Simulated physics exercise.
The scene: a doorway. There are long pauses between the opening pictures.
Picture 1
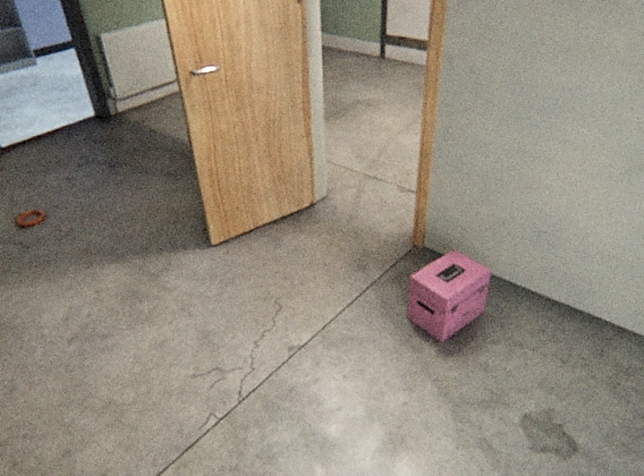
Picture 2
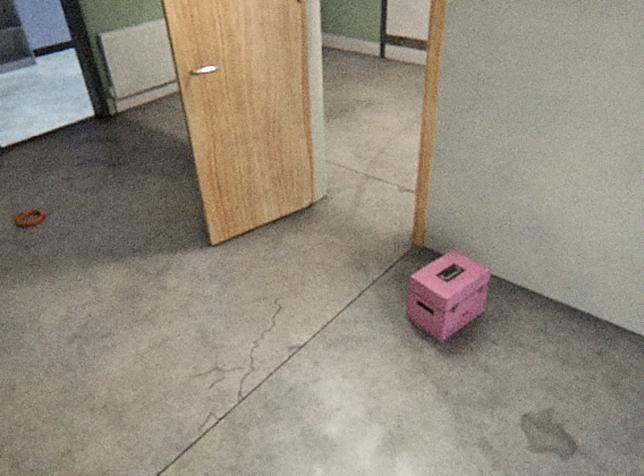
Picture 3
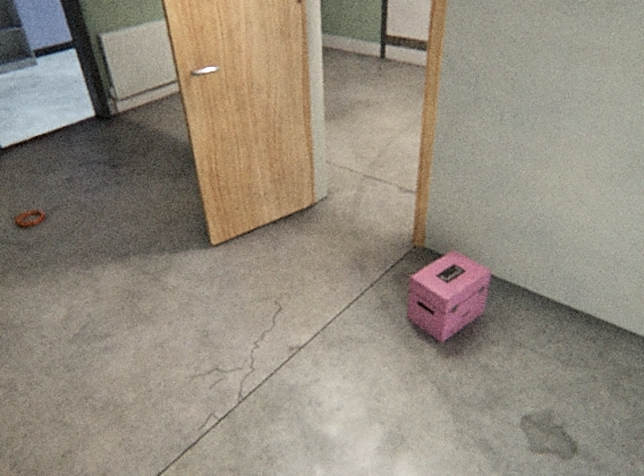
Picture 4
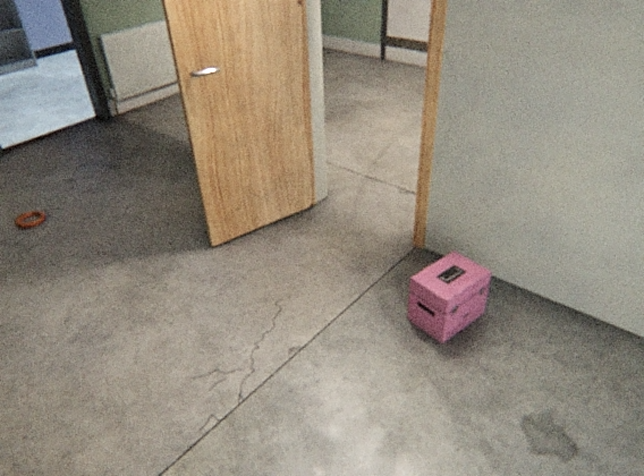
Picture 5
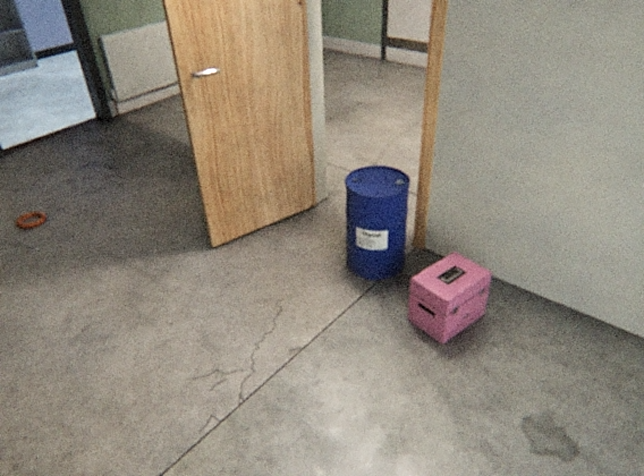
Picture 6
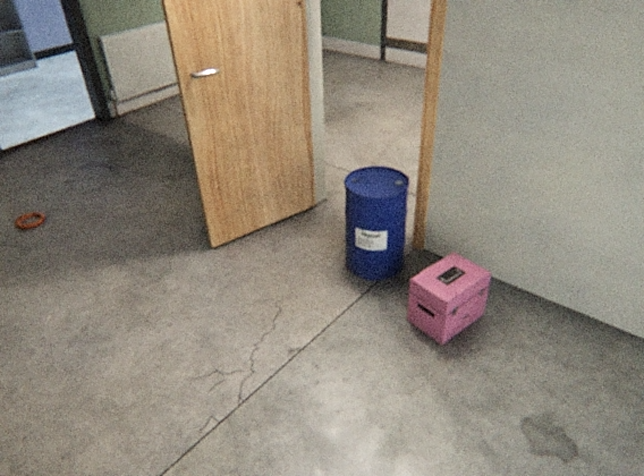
In the video, a wooden door stands wide open beside a pink toolbox on a grey concrete floor, and nothing moves at first; then a blue drum appears in the doorway, just left of the toolbox, and stays still.
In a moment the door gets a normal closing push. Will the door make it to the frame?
As it turns out, it stops short.
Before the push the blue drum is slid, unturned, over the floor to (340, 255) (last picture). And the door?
Then it jams.
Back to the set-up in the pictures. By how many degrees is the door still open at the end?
About 35°.
Then, 0.50 s later than the last frame, door 91° open.
Then, 0.80 s later than the last frame, door 73° open.
Then, 1.10 s later than the last frame, door 52° open.
Then, 1.30 s later than the last frame, door 37° open.
When it is over, door 33° open; both as before. End places, in pixels of the last picture, blue drum near (382, 222).
